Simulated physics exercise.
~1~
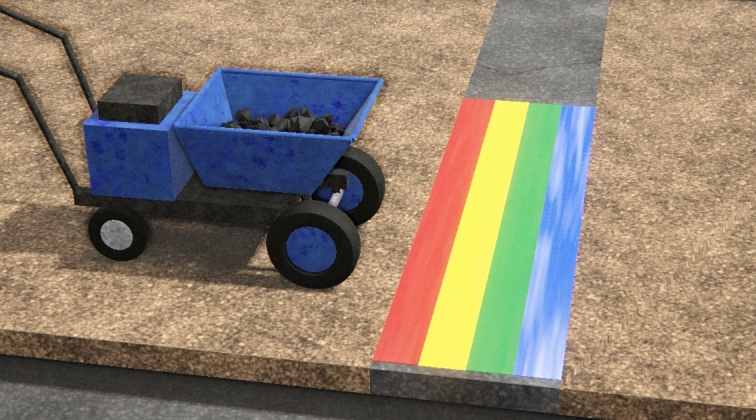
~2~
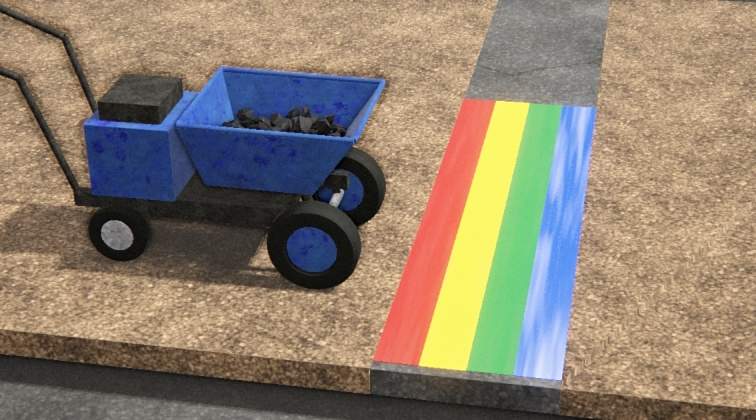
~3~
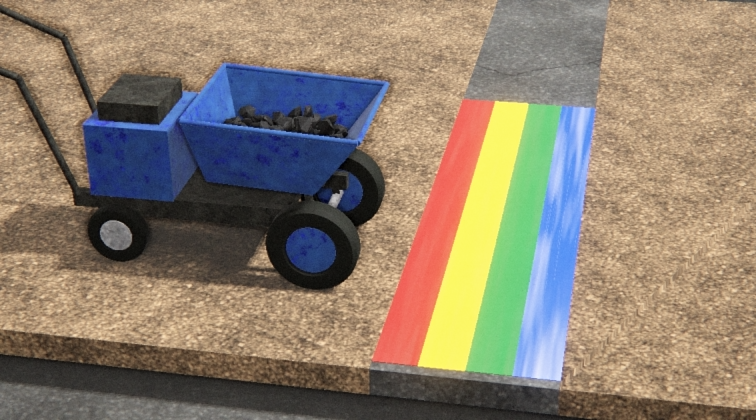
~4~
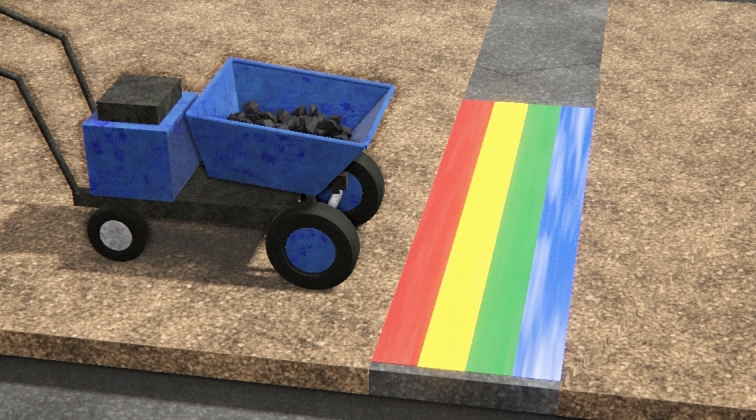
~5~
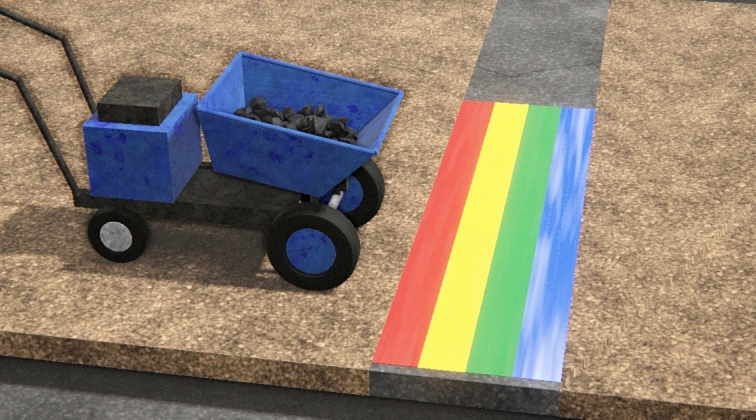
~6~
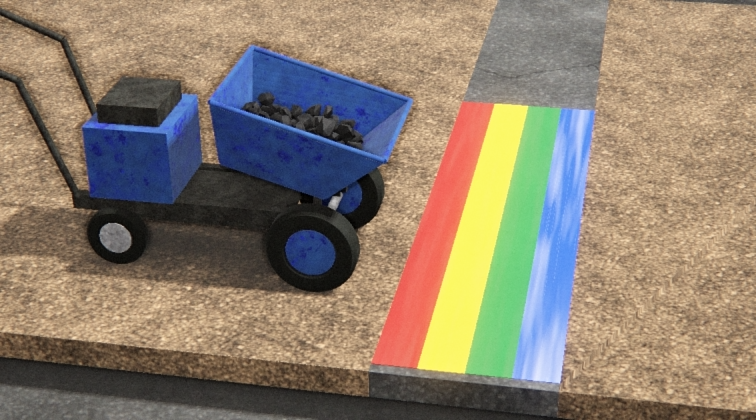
On a patch of rough brown ground with a grey edge, seen from above at an angle, a fixed view takes in a small wheeled barrow. Its blue skip of dark lumps sits at the left in front of a blue box with a black top, while red, yellow, green and blue stripes cover a pad at the right. The skip starts level, then its back rises steadily and it tilts forward toward the right, while the wheels stay still.
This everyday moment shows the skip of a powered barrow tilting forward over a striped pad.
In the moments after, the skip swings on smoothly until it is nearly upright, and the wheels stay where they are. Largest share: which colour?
Colour: Yellow.
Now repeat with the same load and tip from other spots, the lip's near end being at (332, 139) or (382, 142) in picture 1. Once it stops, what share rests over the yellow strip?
40 and 10 in a hundred, in that order.
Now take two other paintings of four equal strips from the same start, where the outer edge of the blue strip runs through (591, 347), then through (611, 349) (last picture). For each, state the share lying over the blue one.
About 10 % and 10 %.
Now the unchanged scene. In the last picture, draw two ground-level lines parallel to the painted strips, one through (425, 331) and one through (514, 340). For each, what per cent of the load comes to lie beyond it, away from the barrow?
Close to 80 and 20 per cent respectively.
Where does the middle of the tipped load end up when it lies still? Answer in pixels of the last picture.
I'd place the middle at about (491, 266).
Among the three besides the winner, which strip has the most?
The green strip comes second.
Soon, skip tipped steeply; all in the skip.
A while on, skip tipped right over; nearly all in the skip; a small part over the yellow strip; a stray few over the green strip.
Towards the end, skip tipped right over; about a quarter in the skip; about a third over the yellow strip; about a quarter over the green strip; a small part over the blue strip; a stray few off the paint.
Finally, skip tipped right over; about a quarter in the skip; a stray few over the red strip; about a third over the yellow strip; about a quarter over the green strip; a small part over the blue strip; a stray few off the paint.
